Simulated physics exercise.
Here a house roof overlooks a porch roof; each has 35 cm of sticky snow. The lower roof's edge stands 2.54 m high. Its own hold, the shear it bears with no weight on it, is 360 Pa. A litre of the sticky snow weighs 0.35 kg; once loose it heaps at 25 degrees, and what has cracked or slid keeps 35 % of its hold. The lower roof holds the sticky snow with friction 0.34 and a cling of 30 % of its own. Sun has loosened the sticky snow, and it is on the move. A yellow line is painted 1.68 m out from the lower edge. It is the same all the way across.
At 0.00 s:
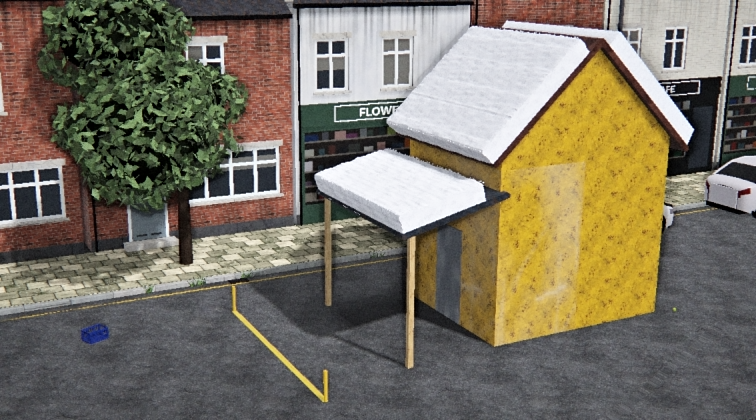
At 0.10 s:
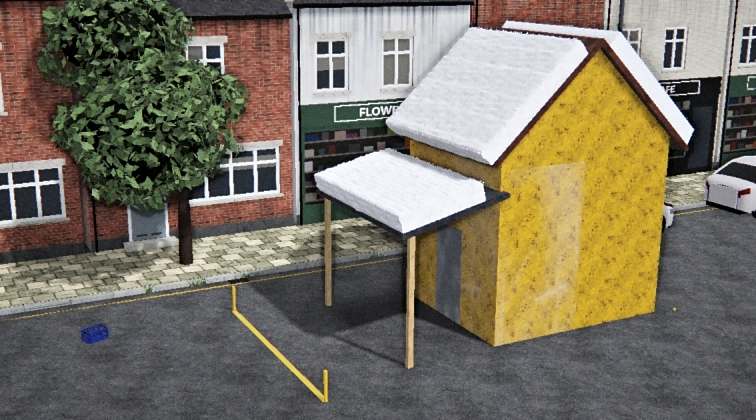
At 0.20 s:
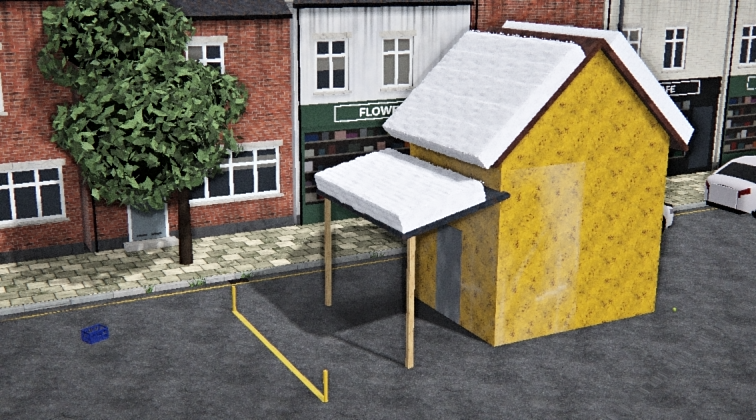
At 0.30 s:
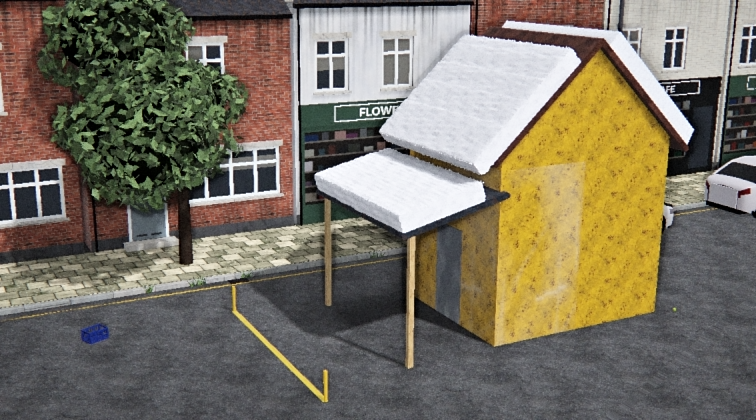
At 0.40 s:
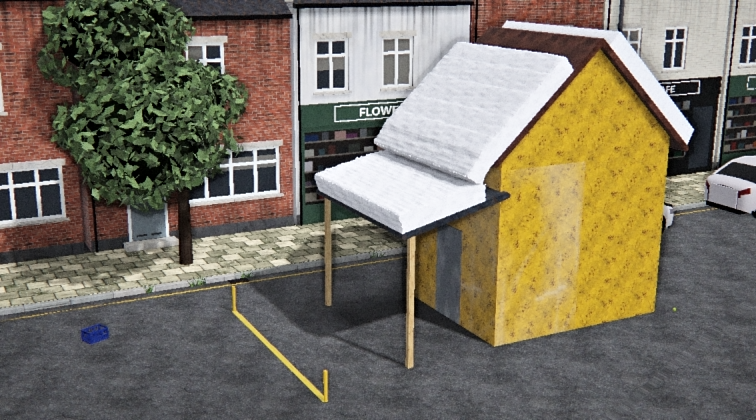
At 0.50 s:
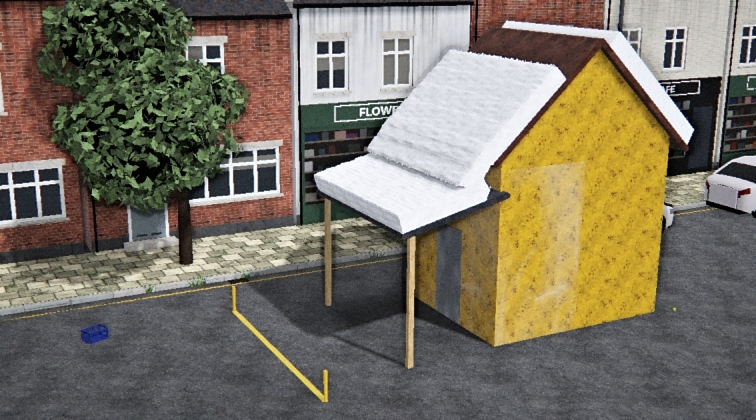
On a street lined with brick terraces and shops, a yellow building with thick snow on its roofs stands behind a yellow line on the ground. The snow on the main roof's left slope slides gradually downward, baring a brown strip below the ridge, and its lower edge moves over the snow-covered porch roof.
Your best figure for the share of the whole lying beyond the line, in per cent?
Expect roughly 38 %.
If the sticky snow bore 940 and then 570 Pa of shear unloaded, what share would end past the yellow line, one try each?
In that order: 20 %, 30 %.
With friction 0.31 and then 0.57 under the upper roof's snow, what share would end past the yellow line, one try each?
In that order: 30 %, 18 %.
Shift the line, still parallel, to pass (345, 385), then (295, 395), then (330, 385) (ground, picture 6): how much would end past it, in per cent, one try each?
In that order: 50 %, 30 %, 45 %.
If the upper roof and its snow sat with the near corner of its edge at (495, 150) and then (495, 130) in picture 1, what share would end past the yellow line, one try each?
In turn about 45 %, 50 %.
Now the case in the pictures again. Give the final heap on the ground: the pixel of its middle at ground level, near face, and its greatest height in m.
Near (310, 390), some 0.4 m high.
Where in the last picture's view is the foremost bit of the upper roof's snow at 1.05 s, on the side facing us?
Near (399, 204).
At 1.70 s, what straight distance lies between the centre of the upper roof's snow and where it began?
About 3.8 m.
After 1.05 s, none is below the lower edge and 0 % is past the line.
After 1.70 s, 46 % is below the lower edge and 3 % is past the line.
After 2.35 s, 70 % is below the lower edge and 35 % is past the line.
After 3.00 s, 72 % is below the lower edge and 38 % is past the line.
After 3.50 s, at the end, 72 % is below the lower edge and 38 % is past the line.
